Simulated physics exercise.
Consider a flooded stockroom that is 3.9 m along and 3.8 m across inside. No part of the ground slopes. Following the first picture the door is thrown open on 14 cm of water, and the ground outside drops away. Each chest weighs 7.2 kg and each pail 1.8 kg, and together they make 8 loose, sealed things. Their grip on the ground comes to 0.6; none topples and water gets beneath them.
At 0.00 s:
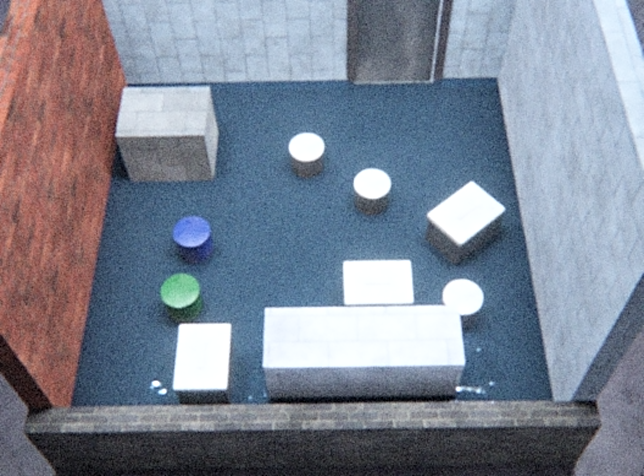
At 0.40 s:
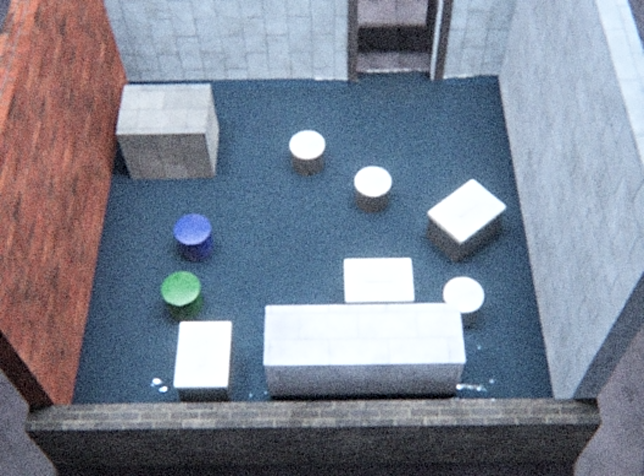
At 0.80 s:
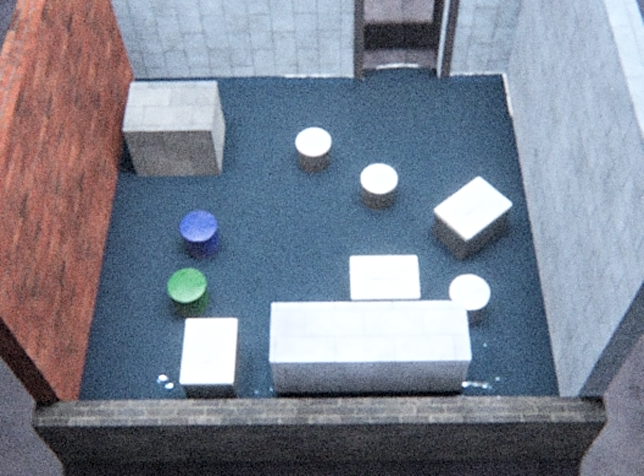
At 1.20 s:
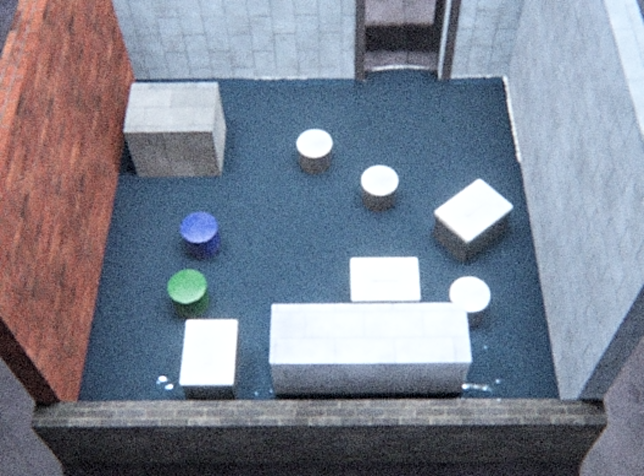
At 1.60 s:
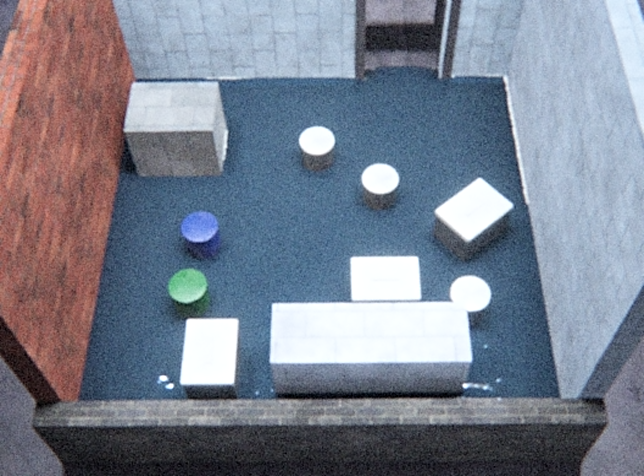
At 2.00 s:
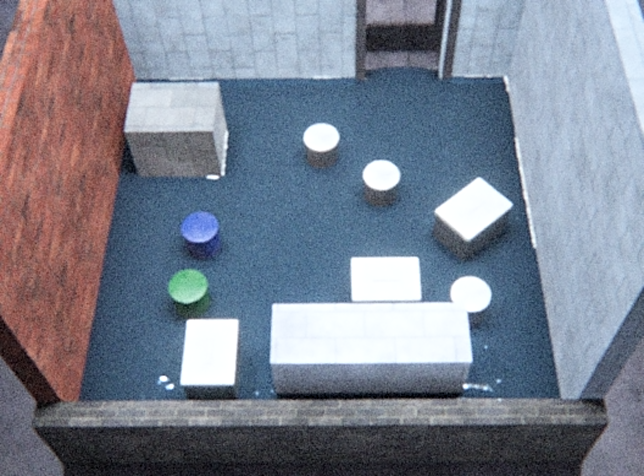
The door in the back wall of the flooded stockroom opened, then a round white object crept slightly toward it, while the blue and green pails and the pale blocks barely moved.
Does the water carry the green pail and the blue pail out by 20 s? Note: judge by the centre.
The green pail is not carried out. The blue pail is not carried out.
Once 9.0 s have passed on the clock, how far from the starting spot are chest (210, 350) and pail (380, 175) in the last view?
Distances, as listed: 20 cm then 140 cm.
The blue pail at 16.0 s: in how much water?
9 cm or so.
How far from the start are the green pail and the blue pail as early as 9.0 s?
Close to 30 and 50 centimetres by then.
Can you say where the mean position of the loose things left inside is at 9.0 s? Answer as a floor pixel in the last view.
I'd put it around (350, 241).
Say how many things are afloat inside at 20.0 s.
I get 5.
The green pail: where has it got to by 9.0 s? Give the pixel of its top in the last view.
Roughly at (214, 265) in the last picture.
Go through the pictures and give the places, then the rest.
The green pail at (180, 290) floats; the blue pail at (192, 231), afloat; about 1870 L in view; 0 of 8 have shifted, in the first picture.
The green pail at (181, 288) floats; the blue pail at (193, 229), afloat; about 1860 L in view; 0 of 8 have shifted, in the second picture.
The green pail at (187, 285) floats; the blue pail at (199, 226), afloat; 14 cm deep round most things; 0 of 8 have shifted, in the third picture.
The green pail at (187, 286), afloat; the blue pail at (199, 227), afloat; 14 cm deep round most things; 0 of 8 have shifted, in the fourth picture.
The green pail at (188, 286) floats; the blue pail at (200, 227), afloat; about 1800 L in view; 0 of 8 have shifted, in the fifth picture.
The green pail at (188, 286), afloat; the blue pail at (200, 227) floats; about 1780 L in view; 2 of 8 have shifted, in the sixth picture.
After 4.0 s the green pail is near (195, 279), 0.1 m from its start, afloat; the blue pail is near (212, 219), 0.1 m from its start, afloat; 0 of 8 are out; 8 afloat.
After 9.0 s the green pail is near (214, 265), 0.3 m from its start, afloat; the blue pail is near (243, 204), 0.5 m from its start, afloat; 1 of 8 are out; 7 afloat.
After 16.0 s the green pail is near (258, 236), 0.8 m from its start, afloat; the blue pail is near (305, 164), 1.2 m from its start, afloat; 2 of 8 are out; 6 afloat.
After 20.0 s the green pail is near (270, 224), 0.9 m from its start, afloat; the blue pail is near (324, 137), 1.5 m from its start, afloat; 3 of 8 are out; 5 afloat.
